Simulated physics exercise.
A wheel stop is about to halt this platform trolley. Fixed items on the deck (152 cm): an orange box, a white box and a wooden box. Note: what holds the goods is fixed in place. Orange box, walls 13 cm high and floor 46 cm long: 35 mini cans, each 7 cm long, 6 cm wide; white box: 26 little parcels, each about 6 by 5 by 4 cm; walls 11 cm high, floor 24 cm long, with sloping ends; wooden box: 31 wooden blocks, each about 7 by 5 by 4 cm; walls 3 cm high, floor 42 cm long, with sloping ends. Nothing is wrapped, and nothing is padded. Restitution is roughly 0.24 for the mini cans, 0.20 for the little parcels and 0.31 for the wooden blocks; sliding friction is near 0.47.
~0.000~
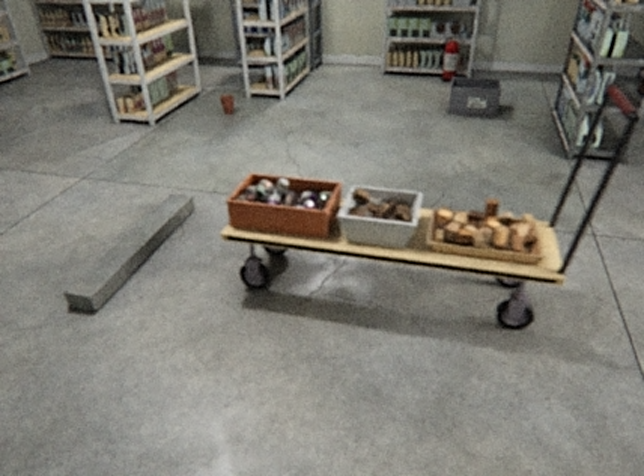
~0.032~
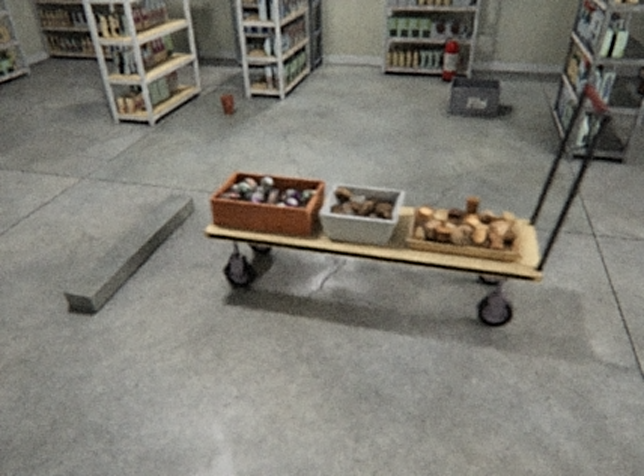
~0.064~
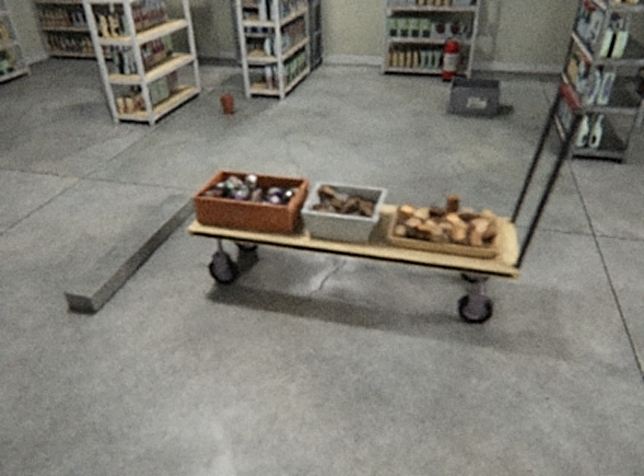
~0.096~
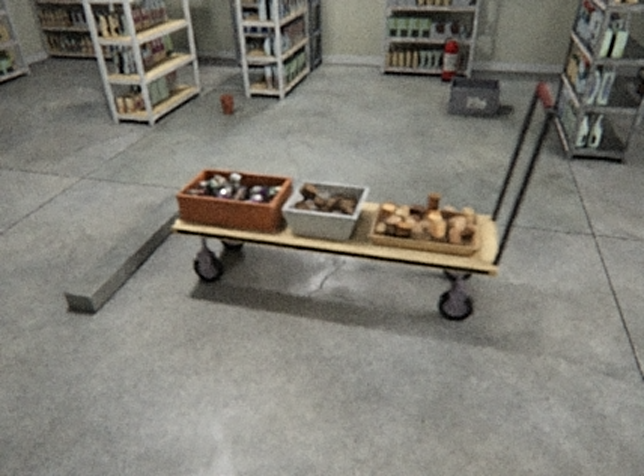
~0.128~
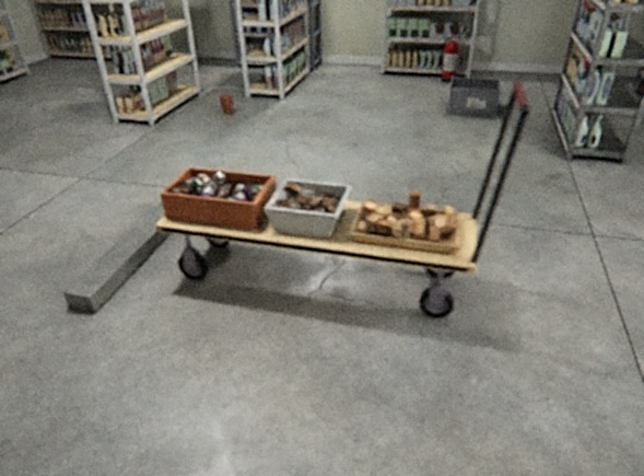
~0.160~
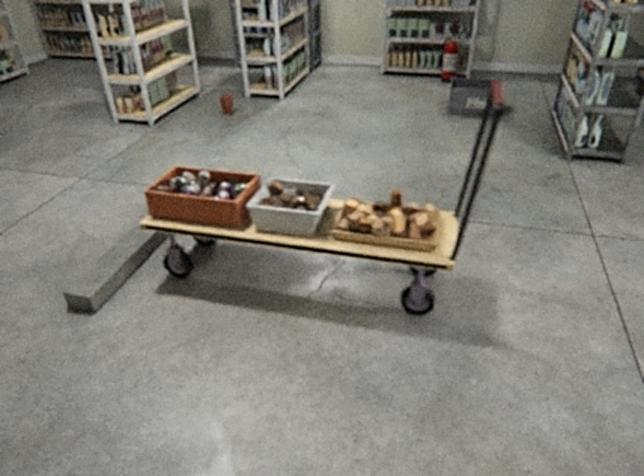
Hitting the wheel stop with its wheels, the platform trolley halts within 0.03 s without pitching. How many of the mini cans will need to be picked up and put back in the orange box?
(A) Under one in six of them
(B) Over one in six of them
(A) Under one in six of them.
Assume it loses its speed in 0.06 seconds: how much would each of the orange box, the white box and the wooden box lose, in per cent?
Then orange box 0, white box 0, wooden box 30 per cent.
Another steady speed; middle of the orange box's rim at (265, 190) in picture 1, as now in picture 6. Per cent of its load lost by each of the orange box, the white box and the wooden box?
Orange box 0 %, white box 0 %, wooden box 30 %.
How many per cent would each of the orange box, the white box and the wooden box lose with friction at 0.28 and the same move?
Orange box 10%, white box 10%, wooden box 40%.
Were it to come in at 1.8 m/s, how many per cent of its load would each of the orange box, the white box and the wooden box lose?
Then the orange box sheds 0 per cent of its load, the white box 0 per cent, and the wooden box 30 per cent.
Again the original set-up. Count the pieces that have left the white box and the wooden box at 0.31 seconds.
White box 0, wooden box 5, roughly.
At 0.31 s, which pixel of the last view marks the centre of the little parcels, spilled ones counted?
Roughly at (247, 202).
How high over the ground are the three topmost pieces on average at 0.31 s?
Mean height: Some 56 cm.
After 0.21 s, impact.
After 0.31 s, orange box 35 in, 0 out, white box 26 in, 0 out and wooden box 26 in, 5 out.
After 0.43 s, orange box 35 in, 0 out, white box 26 in, 0 out and wooden box 20 in, 11 out.
After 0.66 s, orange box 33 in, 2 out, white box 24 in, 2 out and wooden box 19 in, 12 out.
Final count (at 1.17 s), orange box 33 in, 2 out, white box 24 in, 2 out and wooden box 19 in, 12 out. Asked share, 2 of 35, 6 per cent.
